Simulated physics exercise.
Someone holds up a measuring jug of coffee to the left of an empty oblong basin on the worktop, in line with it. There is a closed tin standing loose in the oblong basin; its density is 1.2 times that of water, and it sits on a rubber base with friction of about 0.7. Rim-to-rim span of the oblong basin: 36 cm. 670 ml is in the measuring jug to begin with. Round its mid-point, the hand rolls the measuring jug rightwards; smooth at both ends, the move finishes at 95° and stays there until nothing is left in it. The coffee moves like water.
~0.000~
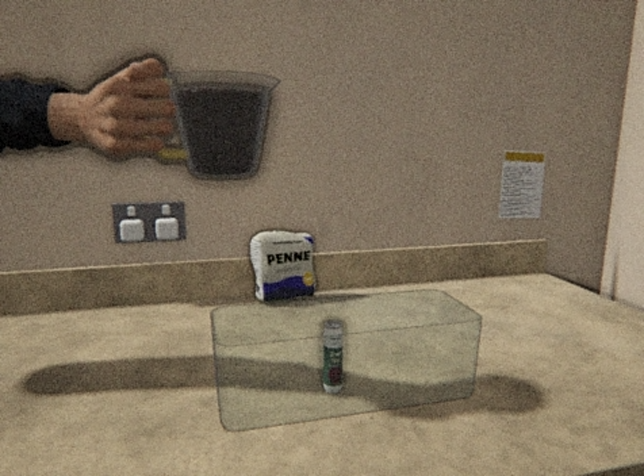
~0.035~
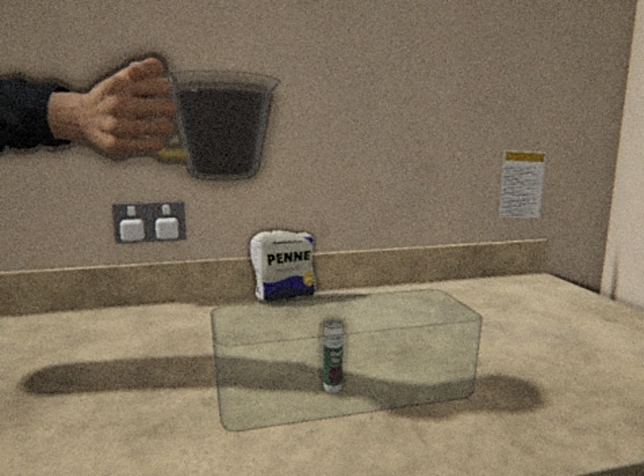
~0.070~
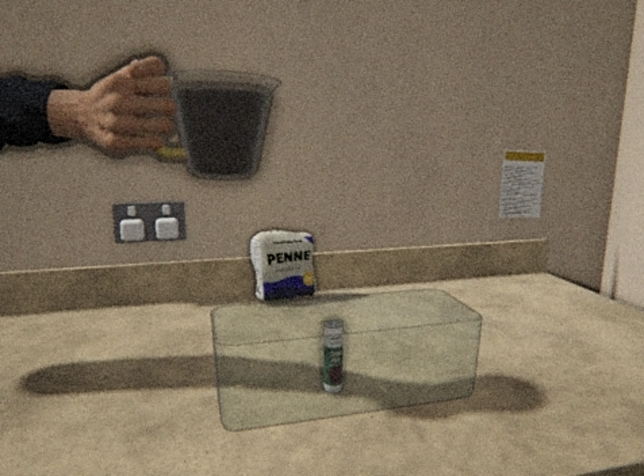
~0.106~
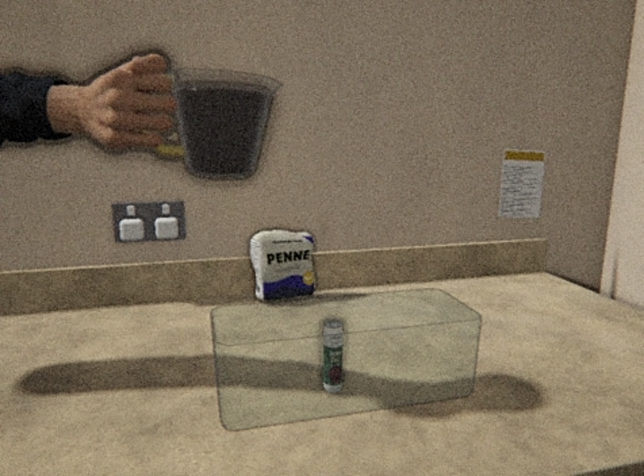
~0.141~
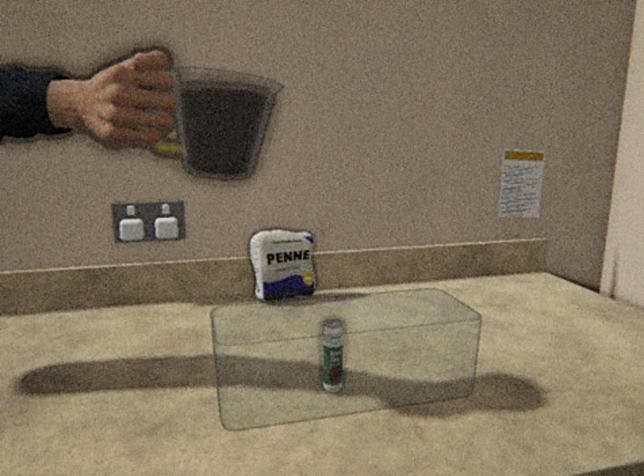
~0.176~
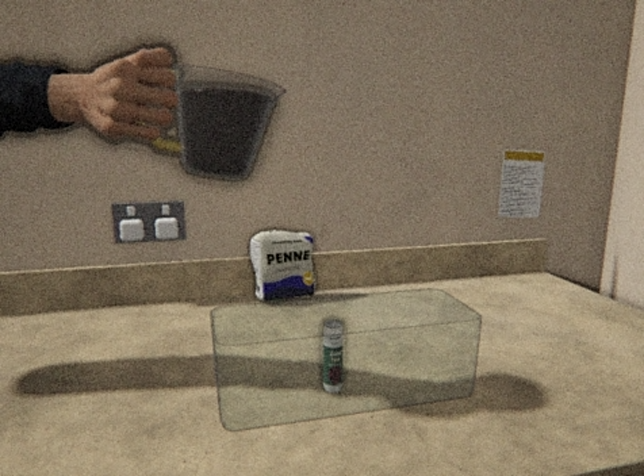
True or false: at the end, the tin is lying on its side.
False.
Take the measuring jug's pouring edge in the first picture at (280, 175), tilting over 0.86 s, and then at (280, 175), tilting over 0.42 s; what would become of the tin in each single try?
Try 1: Tipped over; try 2: Tipped over.
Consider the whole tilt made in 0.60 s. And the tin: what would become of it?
Result: Tin upright.
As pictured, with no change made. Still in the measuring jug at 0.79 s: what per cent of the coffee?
Share remaining: Approx. 24 %.
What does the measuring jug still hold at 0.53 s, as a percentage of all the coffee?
About 76 per cent.
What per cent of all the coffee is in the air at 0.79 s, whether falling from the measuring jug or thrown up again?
Close to 36 %.
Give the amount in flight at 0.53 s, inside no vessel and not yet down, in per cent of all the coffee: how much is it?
I'd say close to 24 per cent.
By 0.53 s the tilt is 65° and 75 per cent is still to pour; the tin stands where it began.
By 0.79 s the tilt is 94° and 24 per cent is still to pour; the tin stands where it began.
By 1.06 s the tilt is 95° and 2 per cent is still to pour; the tin stands where it began.
By 1.36 s the tilt is 95° and 0 per cent is still to pour; the tin stands where it began.
At rest the tin stands where it began.
